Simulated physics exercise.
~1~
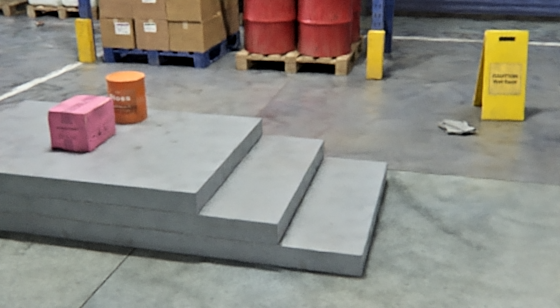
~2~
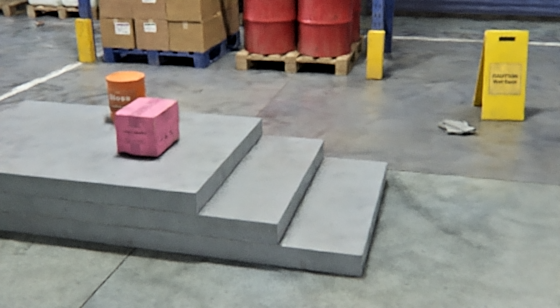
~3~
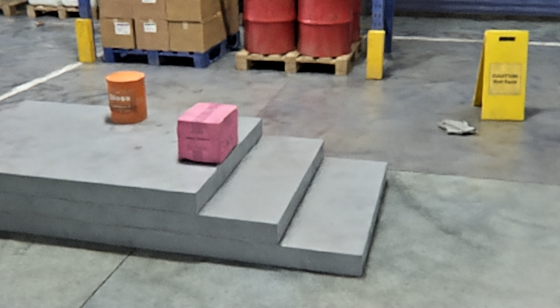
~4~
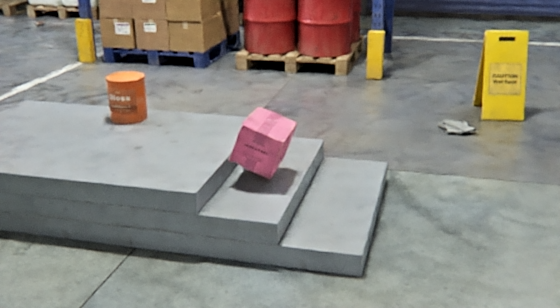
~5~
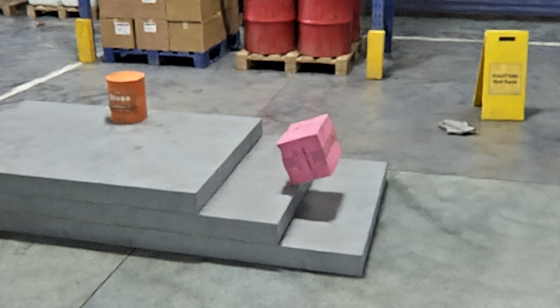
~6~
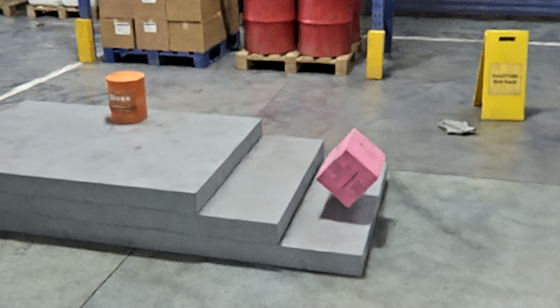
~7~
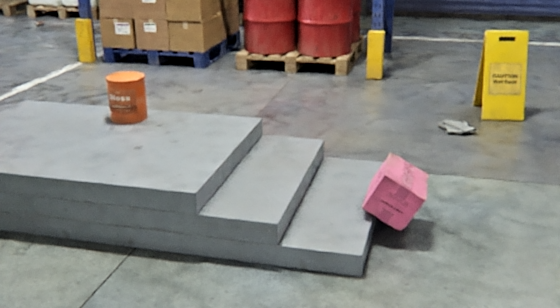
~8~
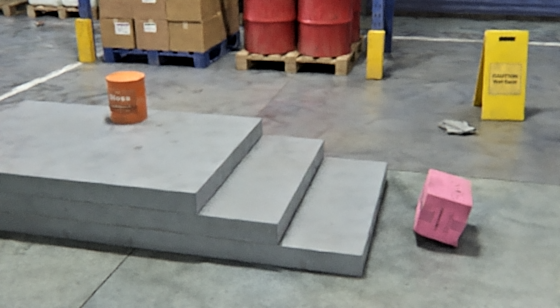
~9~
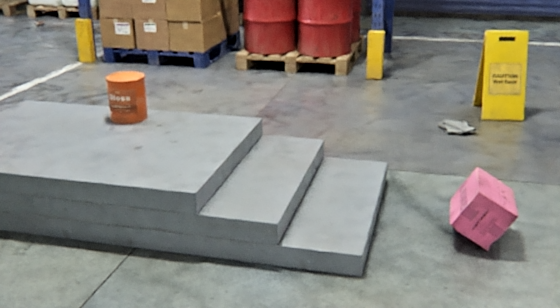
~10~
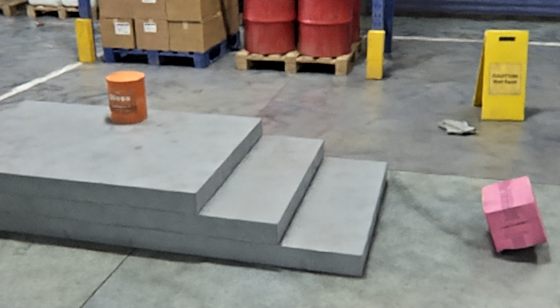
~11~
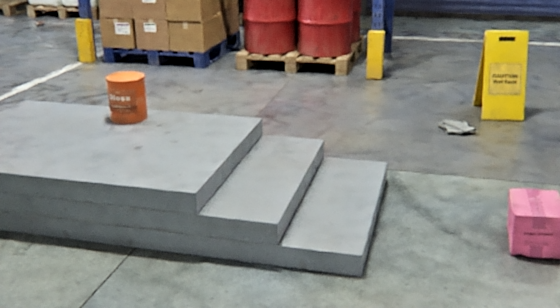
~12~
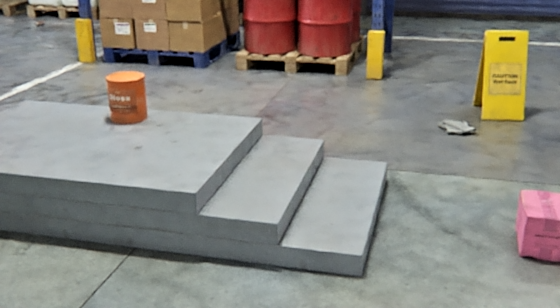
In a warehouse, a pink box slides right across a low grey platform past an orange pail, tips over the edge and tumbles down the steps onto the concrete floor, where it rolls on and settles upright near the right edge while the pail stays put.
